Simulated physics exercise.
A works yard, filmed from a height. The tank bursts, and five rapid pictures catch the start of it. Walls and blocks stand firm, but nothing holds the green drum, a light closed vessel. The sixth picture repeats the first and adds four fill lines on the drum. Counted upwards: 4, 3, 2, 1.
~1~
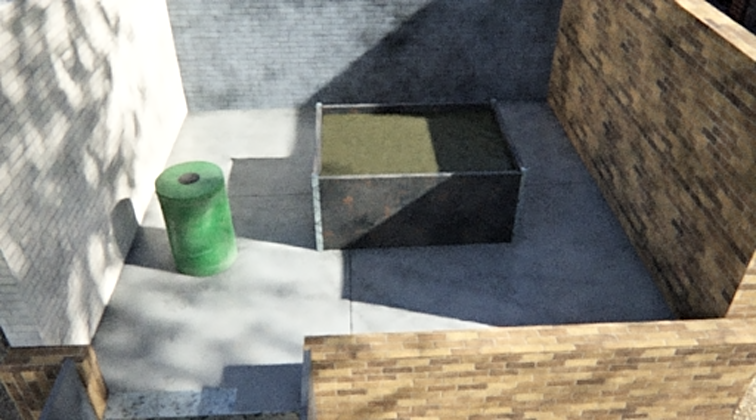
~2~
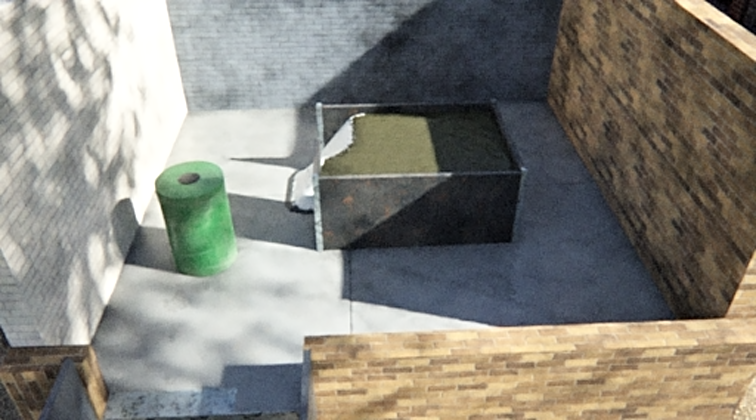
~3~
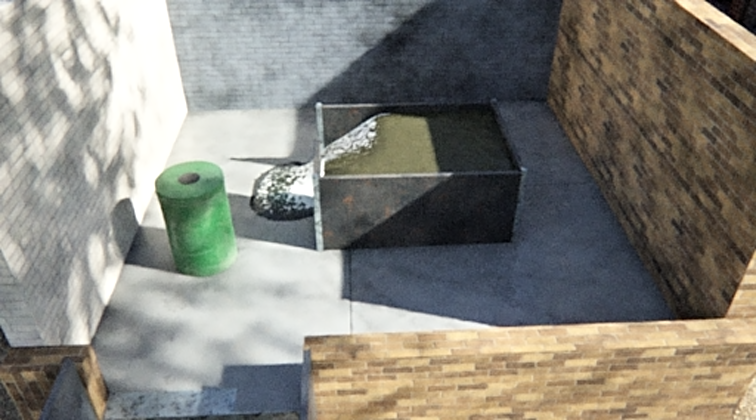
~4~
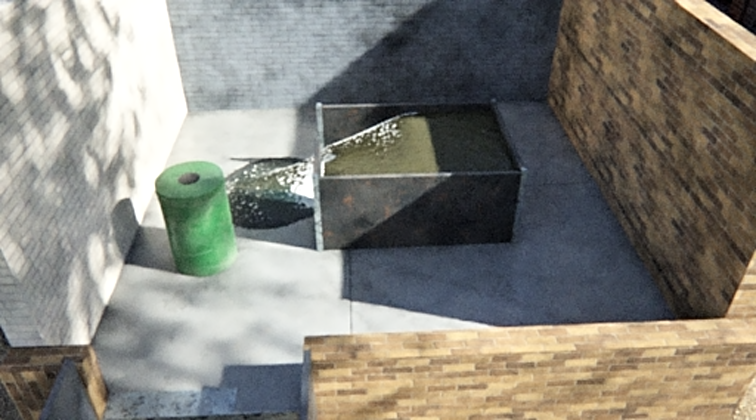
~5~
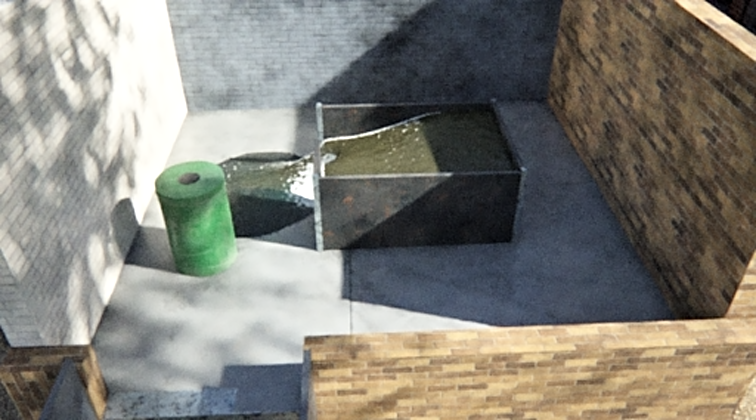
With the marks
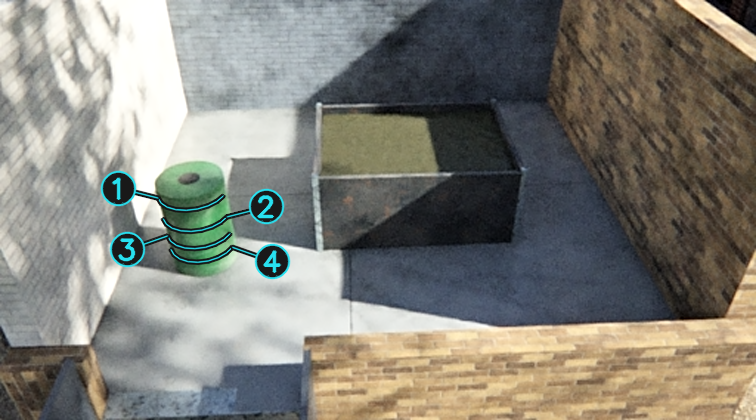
A large dark tank full of murky water stood in a walled yard near a green drum, then water poured out of its left side and spread across the ground toward the drum.
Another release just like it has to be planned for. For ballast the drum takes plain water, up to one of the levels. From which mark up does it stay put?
Line 4 just does it.
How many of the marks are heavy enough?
All of them.
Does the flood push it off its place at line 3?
No.
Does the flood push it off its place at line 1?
No.
In cyan, 1 at (186, 210); 2 at (191, 231); 3 at (194, 248); 4 at (197, 262); from the bottom up 4, 3, 2, 1.
If 1 is chosen, it does not move.
If 2 is chosen, it does not move.
If 3 is chosen, it does not move.
If 4 is chosen, it does not move.
